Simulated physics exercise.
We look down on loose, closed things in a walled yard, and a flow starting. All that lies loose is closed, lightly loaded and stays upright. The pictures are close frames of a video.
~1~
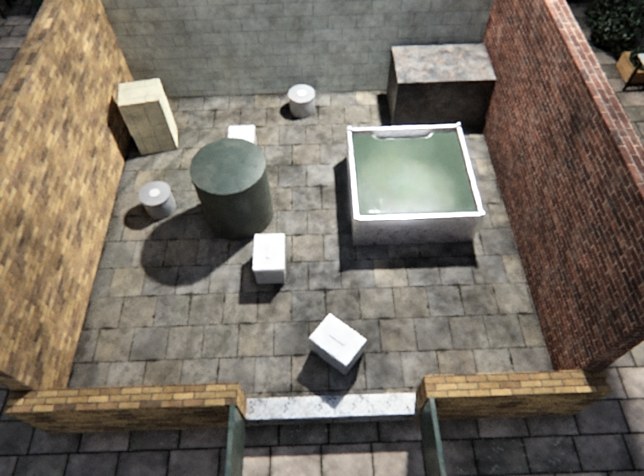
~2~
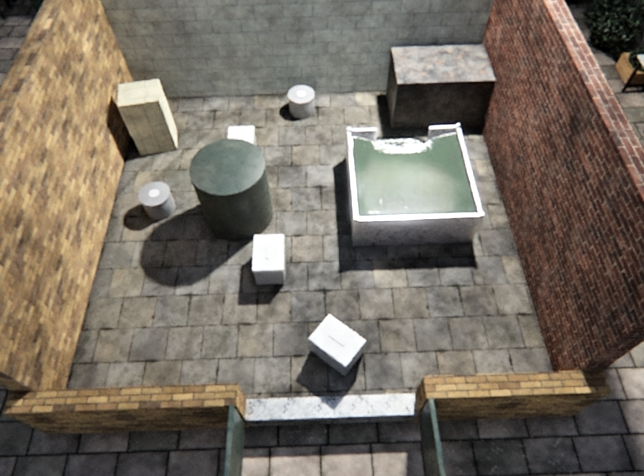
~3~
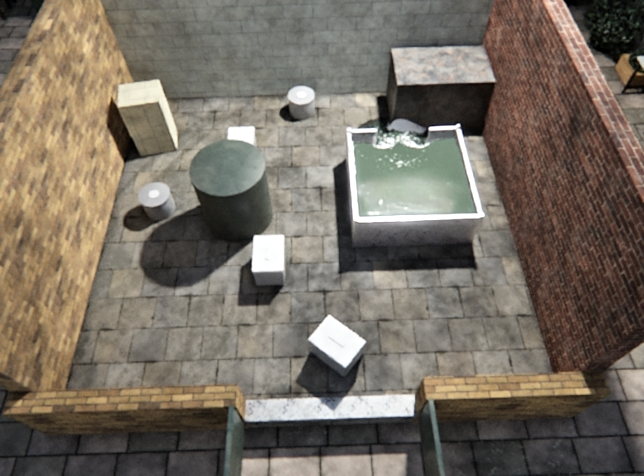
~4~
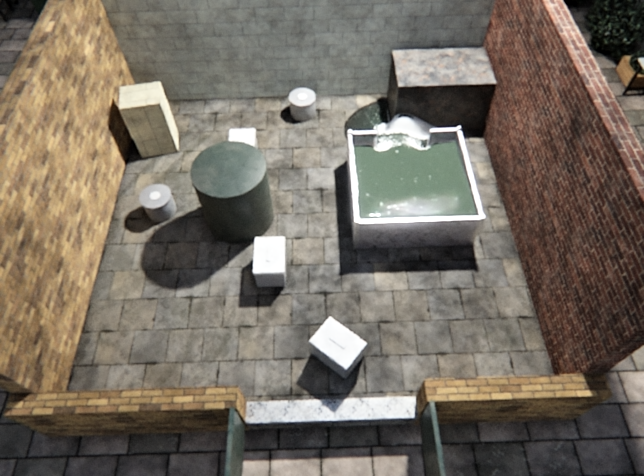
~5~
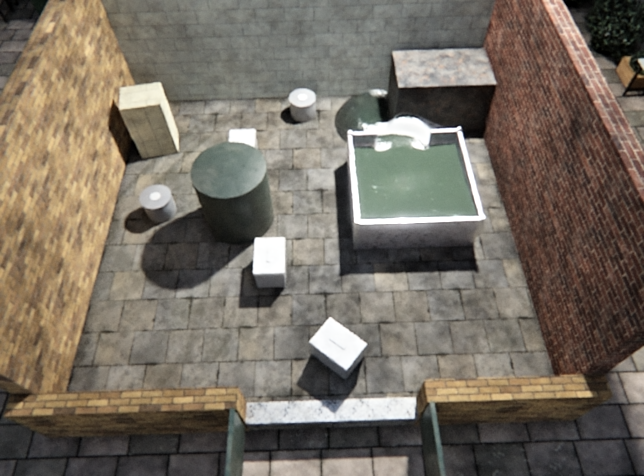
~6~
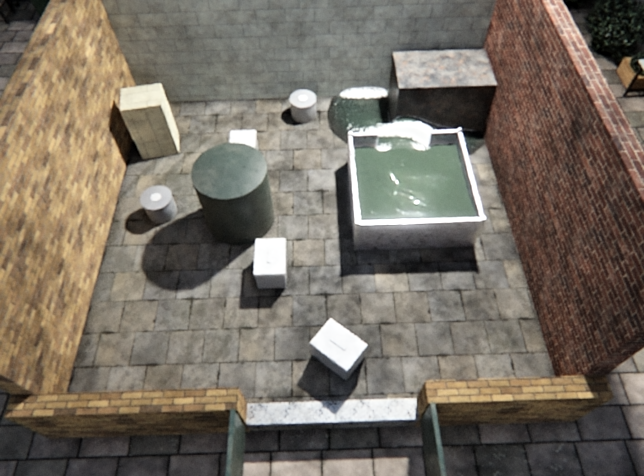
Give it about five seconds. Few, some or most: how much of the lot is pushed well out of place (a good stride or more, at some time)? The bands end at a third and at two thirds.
That comes to under a third.
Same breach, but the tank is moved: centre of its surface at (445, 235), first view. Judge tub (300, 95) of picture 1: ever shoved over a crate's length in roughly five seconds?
For that one: Pushed that far.
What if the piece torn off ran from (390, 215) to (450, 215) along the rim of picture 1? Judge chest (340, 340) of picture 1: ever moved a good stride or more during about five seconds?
My call: Shifted that much.
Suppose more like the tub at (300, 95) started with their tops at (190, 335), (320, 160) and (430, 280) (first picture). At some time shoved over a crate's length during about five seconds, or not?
In turn: Not that far, short of that, less than that.
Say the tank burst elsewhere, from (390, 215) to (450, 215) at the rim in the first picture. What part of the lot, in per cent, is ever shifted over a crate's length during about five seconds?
Roughly 20 per cent.
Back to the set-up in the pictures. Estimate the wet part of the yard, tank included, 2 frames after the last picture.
I make it 20 per cent.
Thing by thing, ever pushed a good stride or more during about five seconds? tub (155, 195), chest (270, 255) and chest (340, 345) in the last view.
In that order: Not that far, no, under that.
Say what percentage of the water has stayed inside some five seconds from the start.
Roughly 100 per cent.
A moment on, 0 of 5 are well off their spots; 0 afloat.
Next, 1 of 5 are well off their spots; 0 afloat.
Later, 1 of 5 are well off their spots; 0 afloat.
In the end, 1 of 5 are well off their spots, and 1 have been at some point; 1 afloat.
